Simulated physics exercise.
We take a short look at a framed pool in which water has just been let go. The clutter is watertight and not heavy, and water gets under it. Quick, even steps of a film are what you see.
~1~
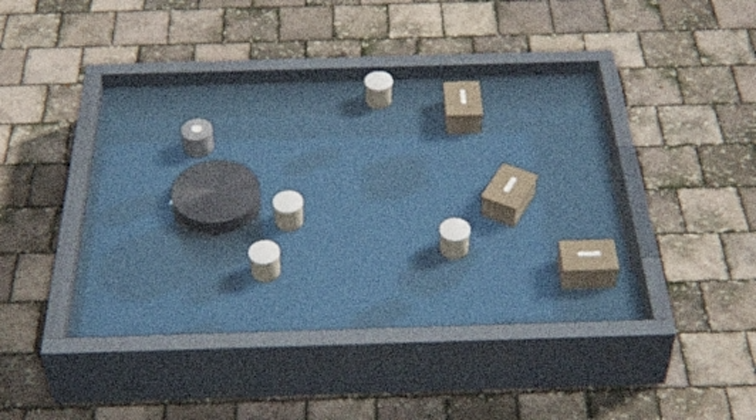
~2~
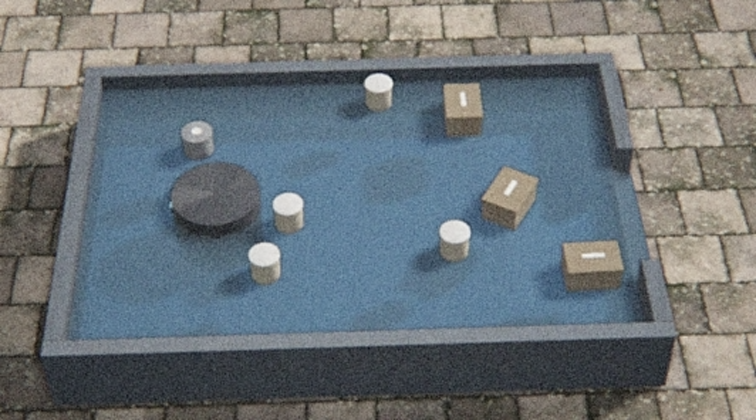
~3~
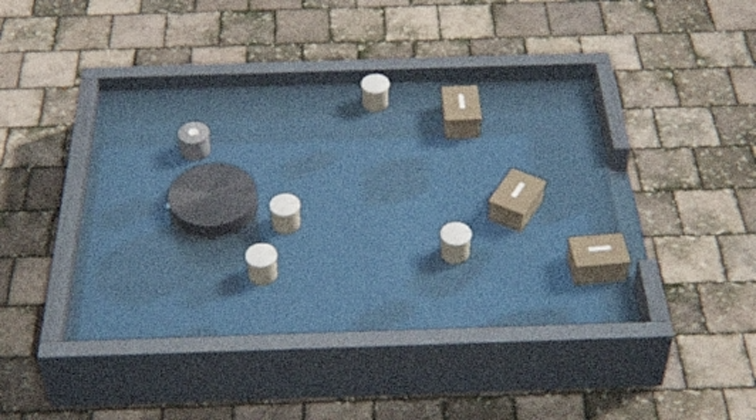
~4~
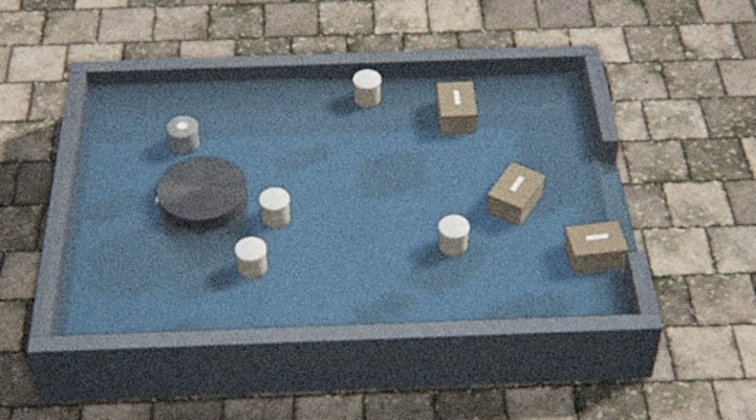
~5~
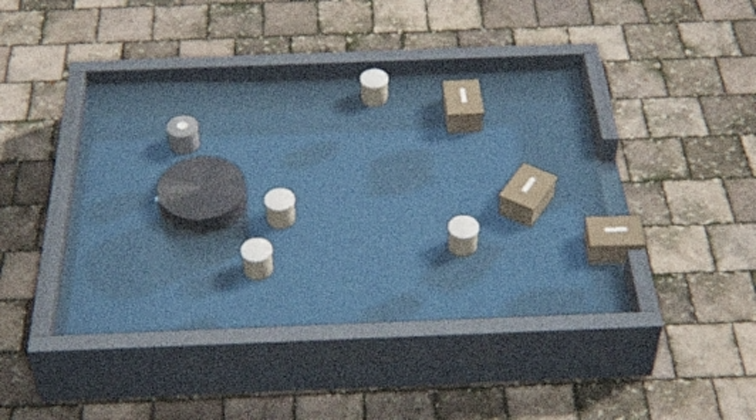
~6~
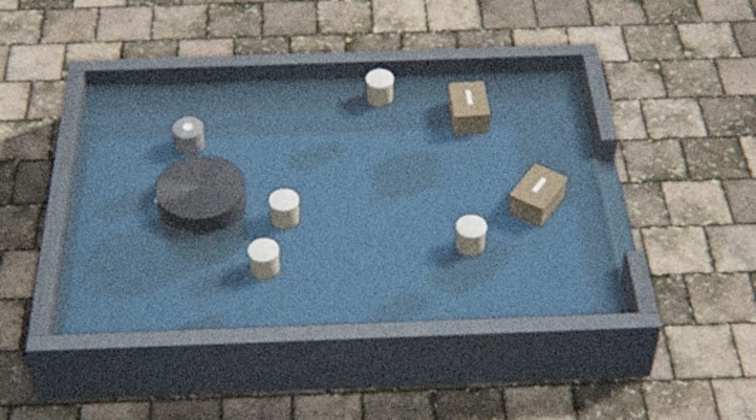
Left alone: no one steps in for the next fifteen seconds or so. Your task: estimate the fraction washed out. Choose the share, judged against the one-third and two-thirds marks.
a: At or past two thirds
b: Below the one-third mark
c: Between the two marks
Between the two marks (c).
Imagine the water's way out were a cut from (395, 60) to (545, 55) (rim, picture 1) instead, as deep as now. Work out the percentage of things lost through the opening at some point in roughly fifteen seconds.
It comes to about 40 per cent.
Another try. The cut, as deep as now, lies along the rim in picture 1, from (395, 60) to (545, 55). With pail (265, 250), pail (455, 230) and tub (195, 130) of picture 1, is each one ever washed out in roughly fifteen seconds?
The three give no escape, no escape and no escape, in that order.
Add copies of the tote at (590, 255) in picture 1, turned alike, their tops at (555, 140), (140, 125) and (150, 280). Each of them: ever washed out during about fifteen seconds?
In order: Exits; never exits; never exits.
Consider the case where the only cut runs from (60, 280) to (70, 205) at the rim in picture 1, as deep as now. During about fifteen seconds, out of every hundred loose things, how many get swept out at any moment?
Some 0 per cent of the lot.
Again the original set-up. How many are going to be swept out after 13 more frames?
That makes 2.
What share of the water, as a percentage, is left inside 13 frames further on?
Roughly 80 percent.
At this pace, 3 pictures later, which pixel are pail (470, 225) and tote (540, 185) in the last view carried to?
Estimated: (497, 224); (579, 188).
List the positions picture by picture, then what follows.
A tote at (510, 186), afloat; a pail at (455, 229), afloat; 0 of 8 have shifted, in the first frame.
A tote at (510, 189) floats; a pail at (455, 232) floats; 0 of 8 have shifted, in the second frame.
A tote at (518, 191) floats, close to its start; a pail at (456, 234) floats; 2 of 8 have shifted, in the third frame.
A tote at (517, 185) floats, close to its start; a pail at (454, 226) floats, close to its start; 4 of 8 have shifted, in the fourth frame.
A tote at (528, 186) floats, close to its start; a pail at (464, 227) floats, close to its start; 5 of 8 have shifted, in the fifth frame.
A tote at (539, 186), afloat, close to its start; a pail at (471, 226), afloat, close to its start; 7 of 8 have shifted, in the sixth frame.
A moment on, 1 of 8 are out; 7 afloat.
Next, 2 of 8 are out; 6 afloat.
Later, 2 of 8 are out; 6 afloat.
In the end, 3 of 8 are out; 5 afloat.
